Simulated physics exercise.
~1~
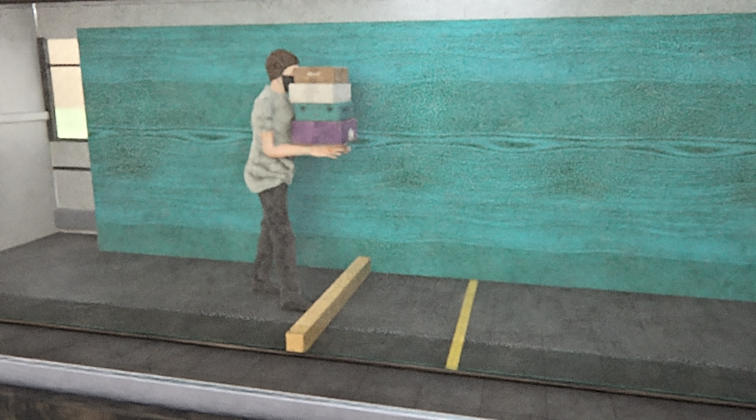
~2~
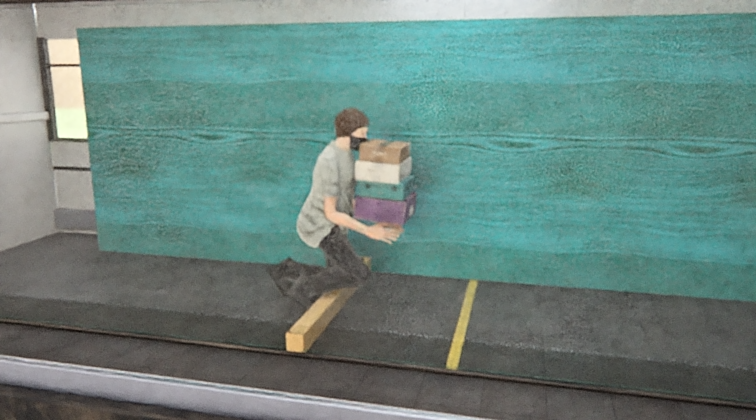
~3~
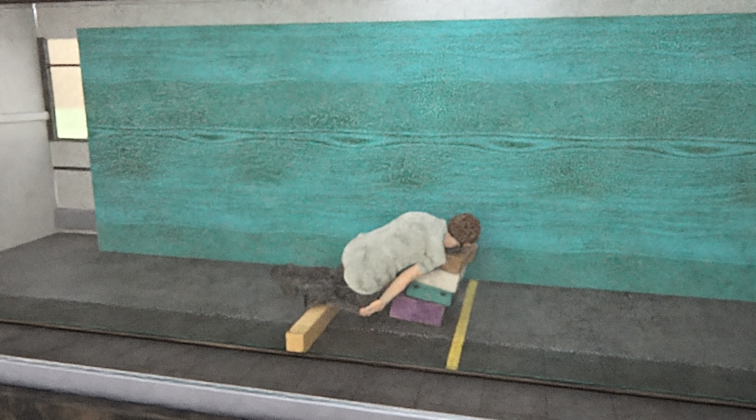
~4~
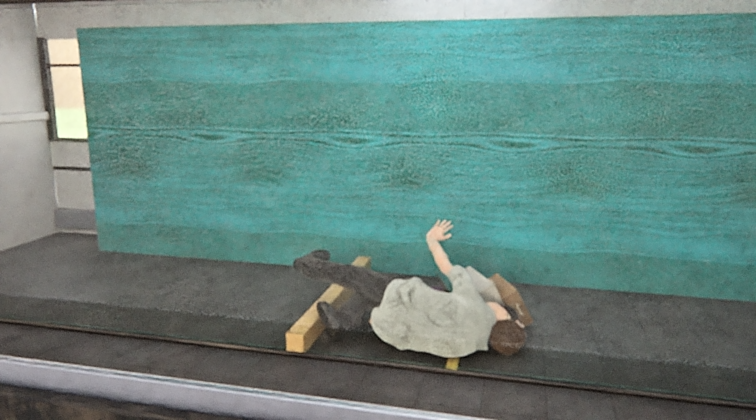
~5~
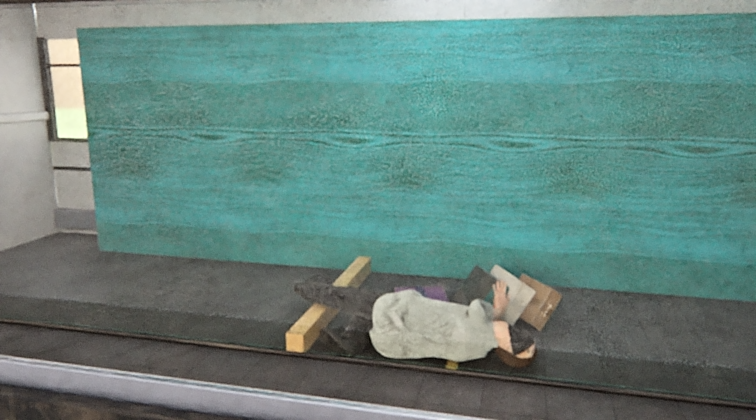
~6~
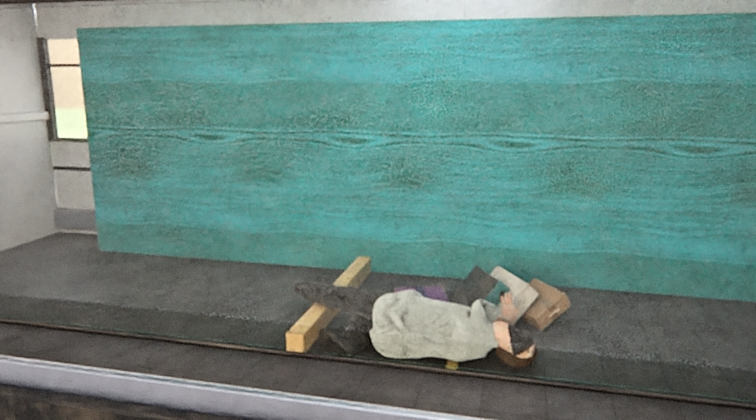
On a dark floor before a large teal wood-grain panel, a courier stands at the left, arms full with a stack of brown, white, teal and purple boxes, a low wooden rail at the feet. The courier pitches to the right over the rail, knees bending and the stack dropping in front. The courier folds down onto the boxes near the yellow line, then rolls over, one arm raised. The boxes tumble apart. The courier comes to rest lying with head beyond the line, the purple box short of it and the other three across it.
